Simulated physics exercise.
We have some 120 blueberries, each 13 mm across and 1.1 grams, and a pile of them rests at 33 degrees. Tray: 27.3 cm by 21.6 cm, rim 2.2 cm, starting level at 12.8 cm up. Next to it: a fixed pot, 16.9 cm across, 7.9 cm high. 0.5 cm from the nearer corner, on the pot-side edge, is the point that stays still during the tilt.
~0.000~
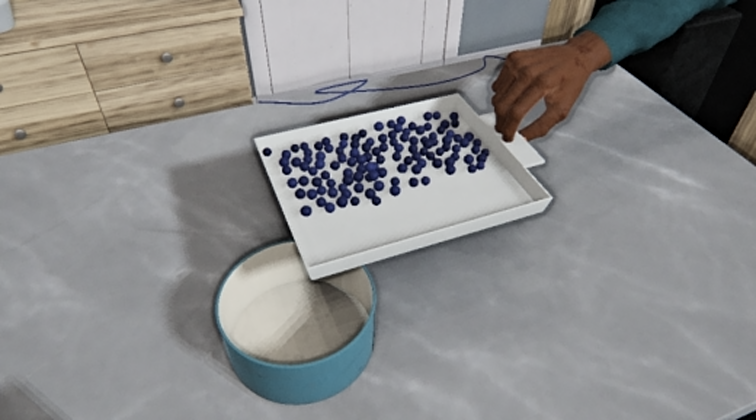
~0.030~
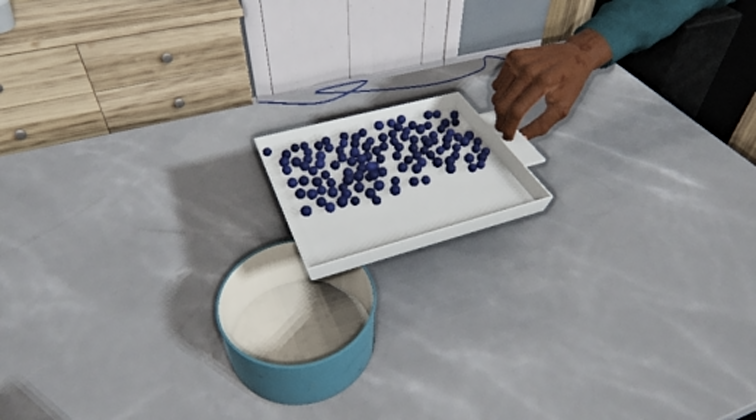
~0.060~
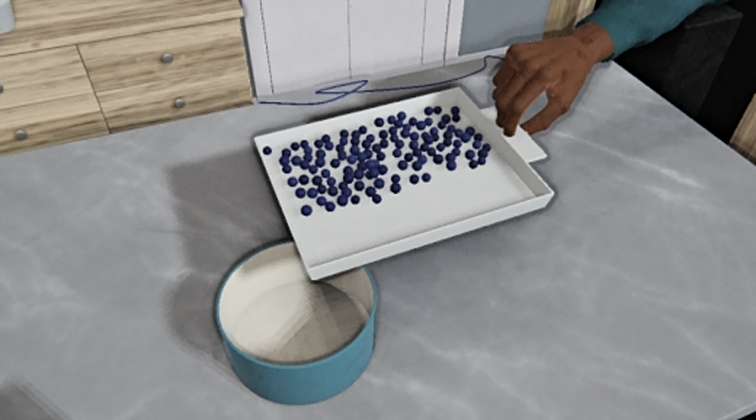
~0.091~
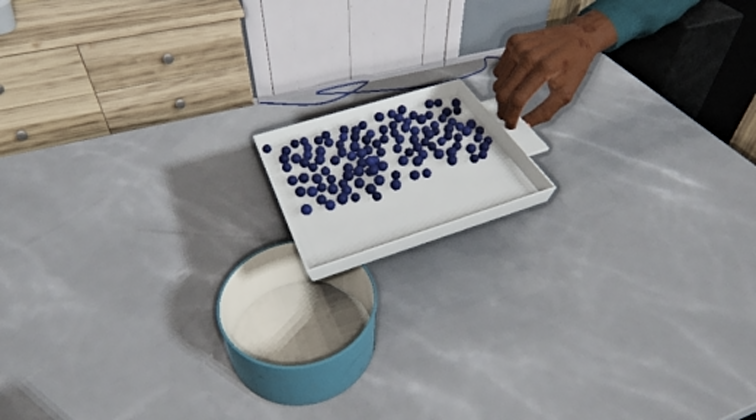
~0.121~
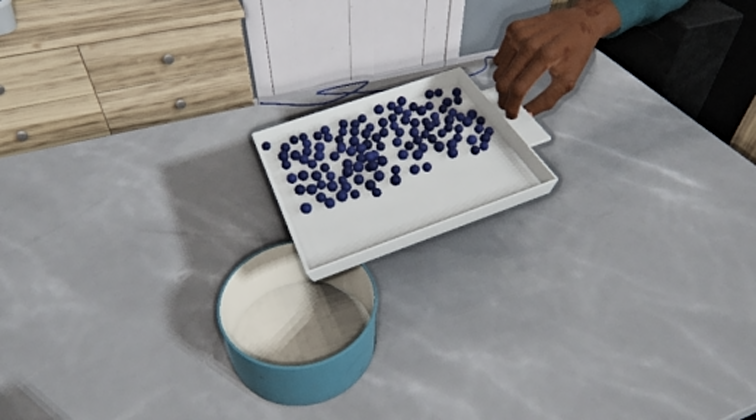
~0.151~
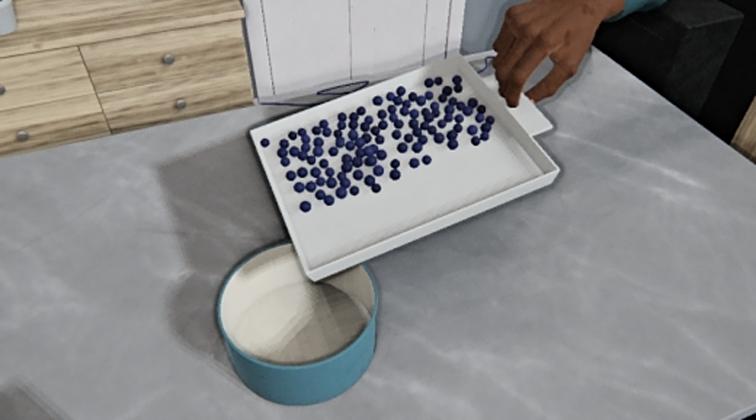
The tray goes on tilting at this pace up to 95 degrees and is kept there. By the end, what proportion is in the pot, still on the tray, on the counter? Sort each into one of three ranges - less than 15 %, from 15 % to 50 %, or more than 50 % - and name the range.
Ranges: Pot: More than 50 %; tray: Less than 15 %; counter: From 15 % to 50 %.
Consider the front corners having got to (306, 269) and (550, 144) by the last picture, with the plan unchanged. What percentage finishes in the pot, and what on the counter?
The pot gets 25 and the counter 75.
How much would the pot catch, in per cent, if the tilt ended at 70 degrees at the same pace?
It would be near 30 per cent.
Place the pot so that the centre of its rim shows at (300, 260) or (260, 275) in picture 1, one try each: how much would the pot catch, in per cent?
The shares would be near 5 and 60 per cent respectively.
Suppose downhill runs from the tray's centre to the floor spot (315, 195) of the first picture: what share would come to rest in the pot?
Estimate: Near 25 per cent.
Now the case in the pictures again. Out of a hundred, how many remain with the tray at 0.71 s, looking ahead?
Value: About 90%.
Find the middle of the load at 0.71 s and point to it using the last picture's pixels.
Load centre: About (271, 222) px.
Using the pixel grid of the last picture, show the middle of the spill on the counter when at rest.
The spill is centred close to (184, 410).
After 0.49 s, tilt 52 degrees; the tray holds 100 %, the pot 0 %.
After 0.71 s, tilt 79 degrees; the tray holds 90 %, the pot 5 %.
After 1.05 s, tilt 95 degrees; the tray holds 15 %, the pot 55 %.
In the end, at 1.9 s, pot 75 %, tray 0 %, counter 25 %.
